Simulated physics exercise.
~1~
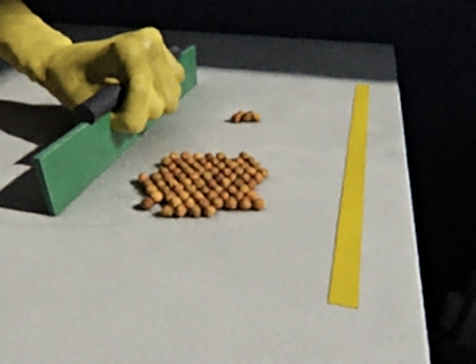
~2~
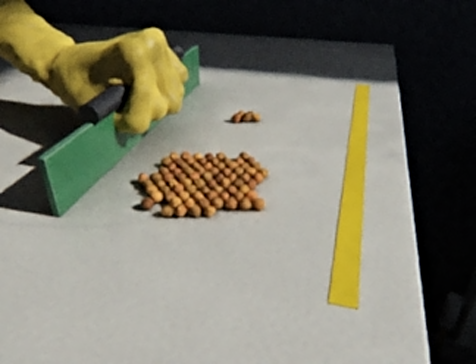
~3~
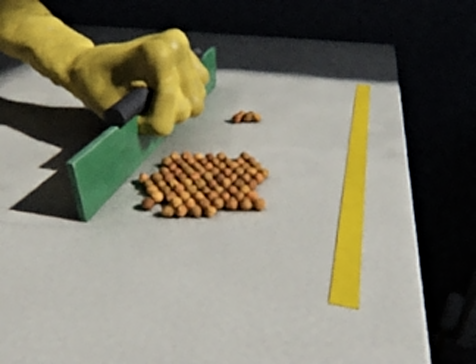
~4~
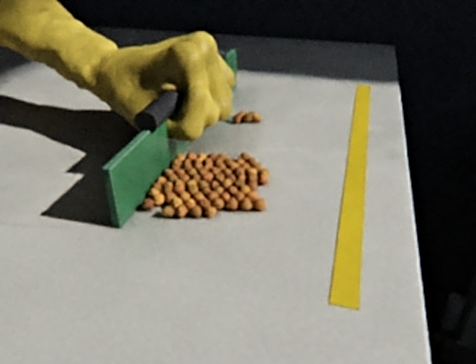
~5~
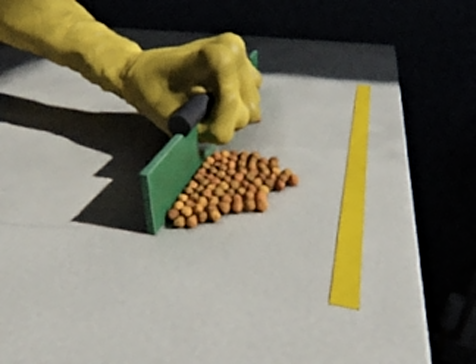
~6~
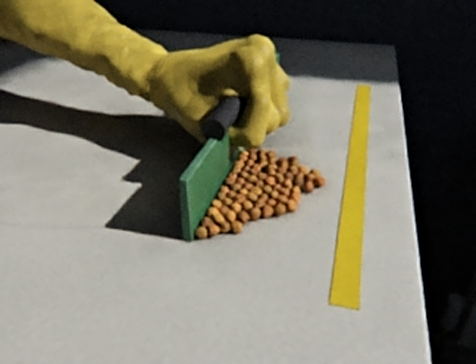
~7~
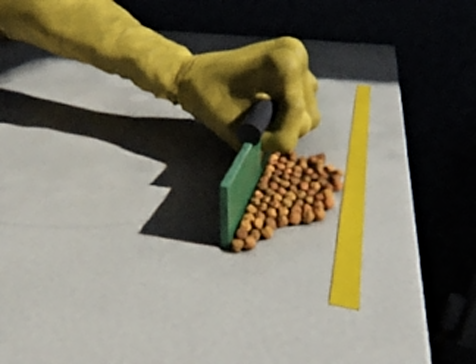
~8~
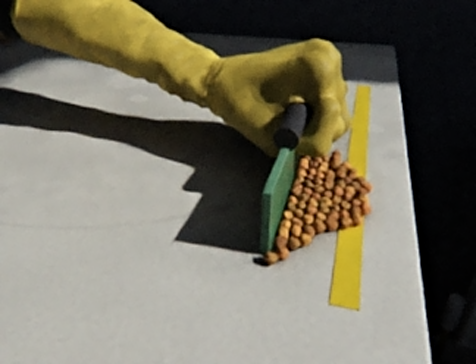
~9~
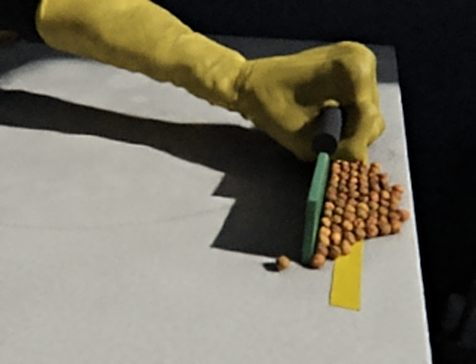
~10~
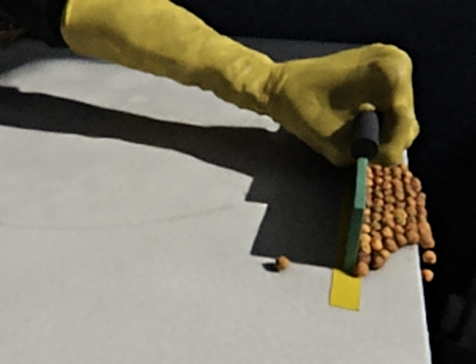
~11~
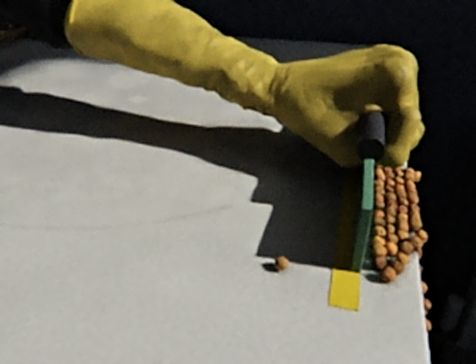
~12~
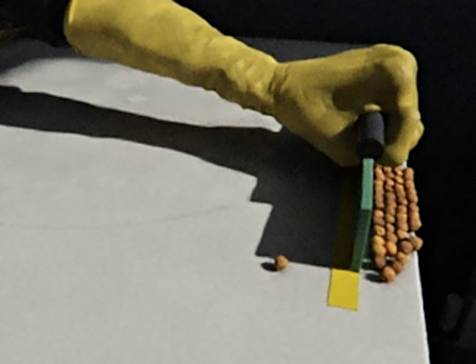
A gloved hand scrapes small brown balls right to the table's edge, where some fall off.
